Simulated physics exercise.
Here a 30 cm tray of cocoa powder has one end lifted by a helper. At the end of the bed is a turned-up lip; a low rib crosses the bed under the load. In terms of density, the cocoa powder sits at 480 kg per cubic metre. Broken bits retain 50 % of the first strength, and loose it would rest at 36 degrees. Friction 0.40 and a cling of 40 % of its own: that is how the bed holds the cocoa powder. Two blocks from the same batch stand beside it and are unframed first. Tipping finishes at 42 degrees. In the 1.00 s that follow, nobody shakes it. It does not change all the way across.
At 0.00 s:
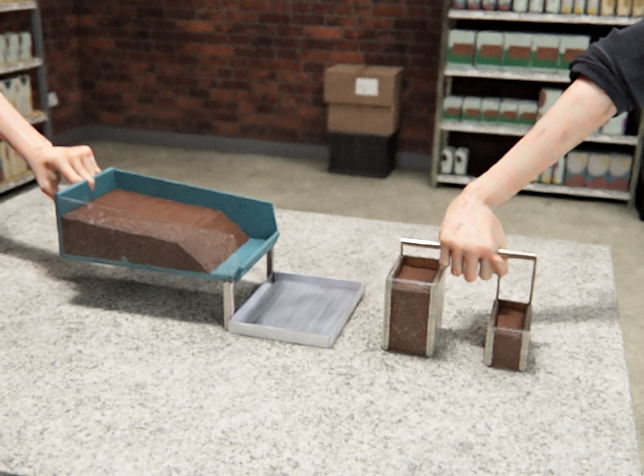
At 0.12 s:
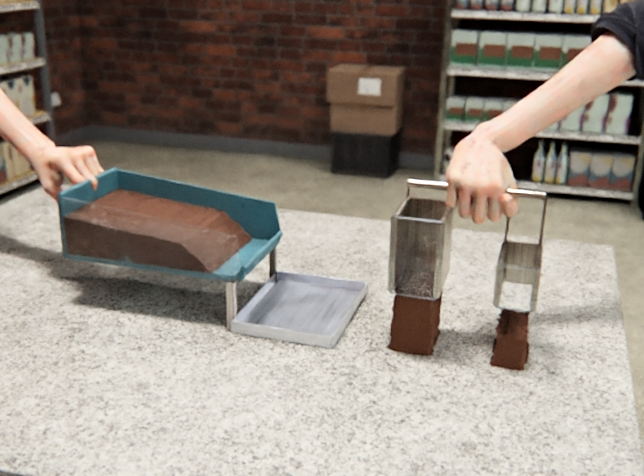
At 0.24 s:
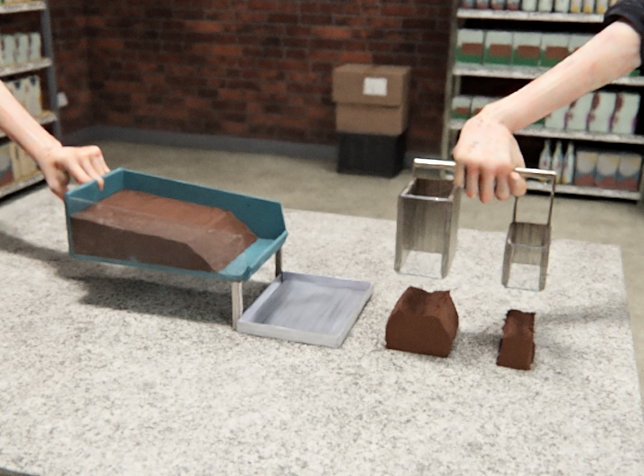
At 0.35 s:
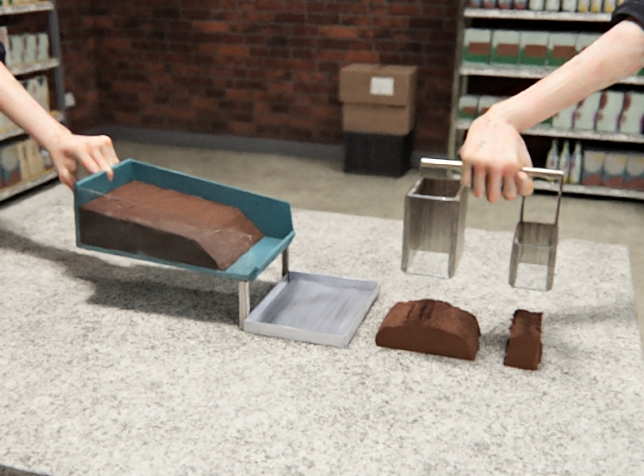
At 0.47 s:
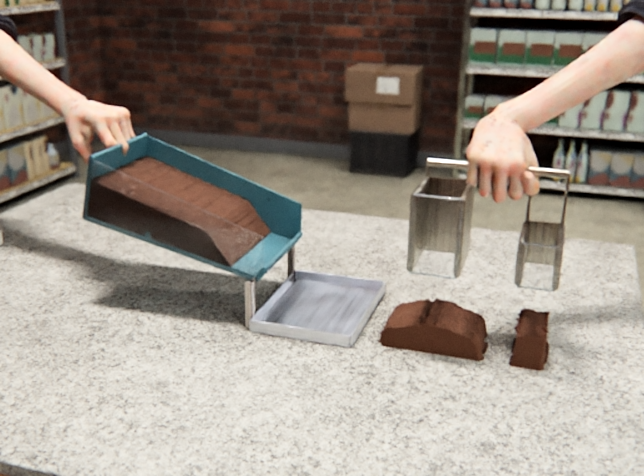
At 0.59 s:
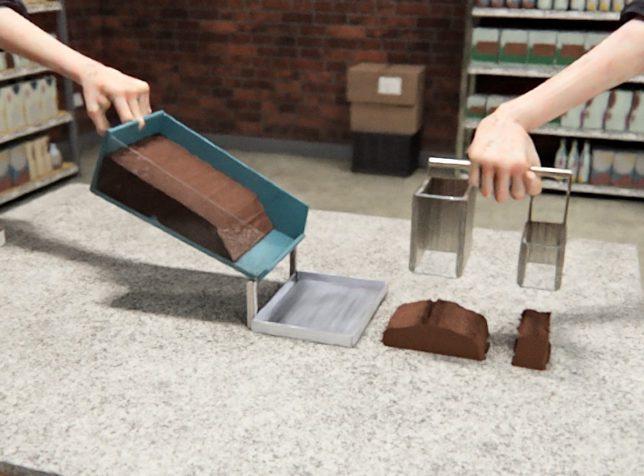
A hand lifted two joined metal molds off two brown blocks, and the bigger block slumped into a low mound; then another hand raised the left end of a teal tray of brown powder.
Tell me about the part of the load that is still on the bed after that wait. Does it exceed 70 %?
No.
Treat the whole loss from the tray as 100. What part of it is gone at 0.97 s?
Some 0 per cent.
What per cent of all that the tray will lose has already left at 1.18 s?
Close to 60 in a hundred.
By 0.77 s, the tilt is 36 degrees and 100 % is on the bed.
By 0.97 s, the tilt is 42 degrees and 100 % is on the bed.
By 1.18 s, the tilt is 42 degrees and 70 % is on the bed.
By 1.39 s, the tilt is 42 degrees and 53 % is on the bed.
By 1.89 s, at the end, the tilt is 42 degrees and 49 % is on the bed.
